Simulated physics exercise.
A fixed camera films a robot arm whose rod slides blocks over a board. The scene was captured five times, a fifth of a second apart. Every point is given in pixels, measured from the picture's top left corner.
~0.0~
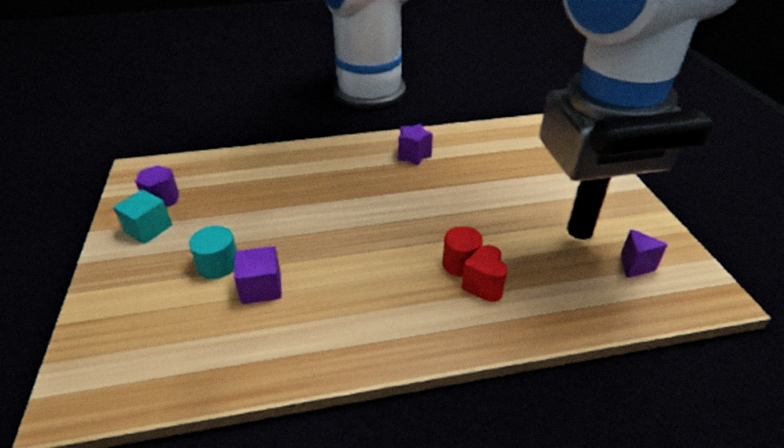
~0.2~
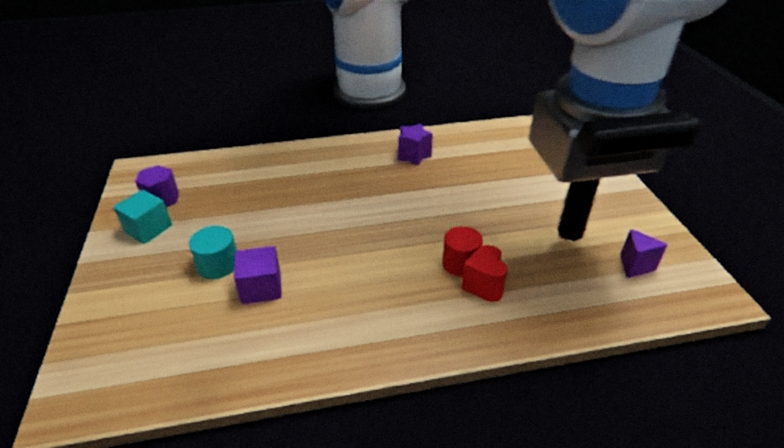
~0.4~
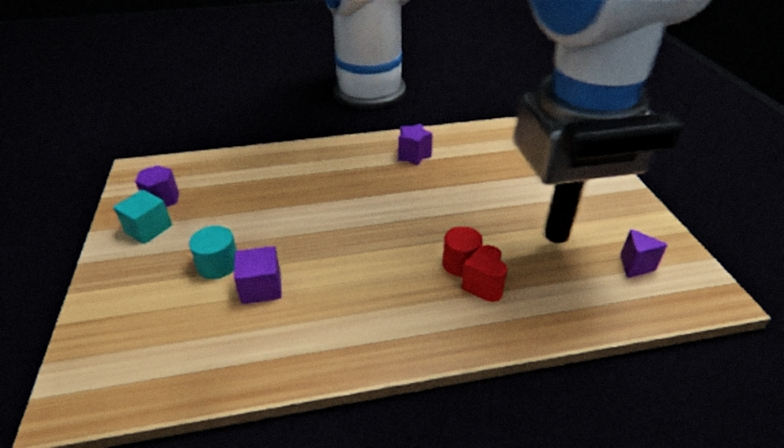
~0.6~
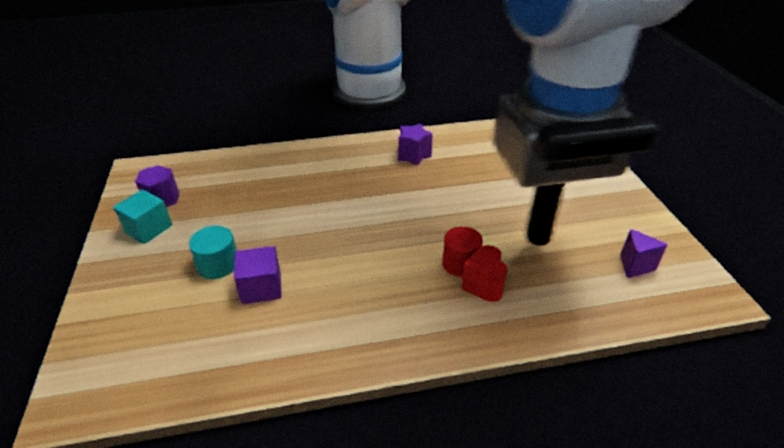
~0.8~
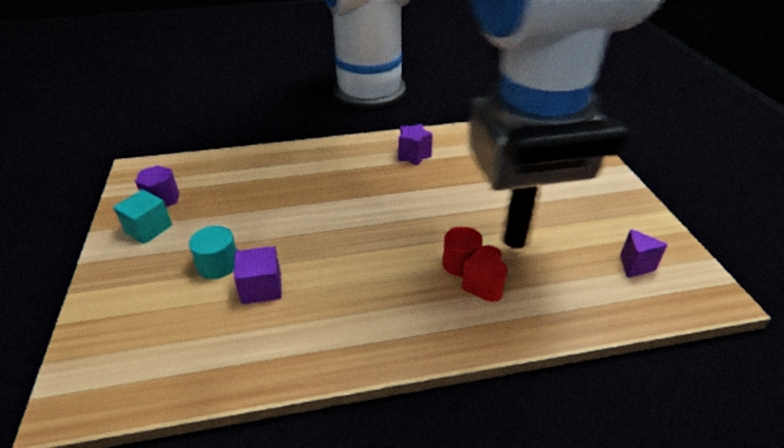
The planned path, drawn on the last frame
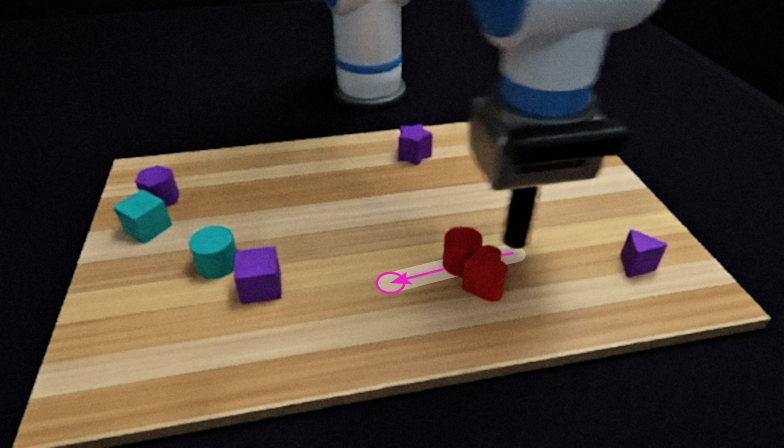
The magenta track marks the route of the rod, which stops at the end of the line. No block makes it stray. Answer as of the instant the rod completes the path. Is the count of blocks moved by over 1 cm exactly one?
Going by the path, yes.
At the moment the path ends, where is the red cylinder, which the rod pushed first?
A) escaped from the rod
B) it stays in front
Correct choice: B.
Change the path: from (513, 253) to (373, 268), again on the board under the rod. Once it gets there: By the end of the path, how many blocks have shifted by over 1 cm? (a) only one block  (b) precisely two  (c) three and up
(a)
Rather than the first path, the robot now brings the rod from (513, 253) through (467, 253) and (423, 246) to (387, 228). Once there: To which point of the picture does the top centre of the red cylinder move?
Its top centre lands on (431, 246).
The drawn path runs in a line from (513, 253) to (391, 283).
The first path, step by step. One third of the way, rod at (473, 250); red cylinder at (443, 242).
Two thirds of the way, rod at (433, 260); red cylinder at (400, 249).
At the end, rod at (390, 270); red cylinder at (356, 255); red heart not moved.
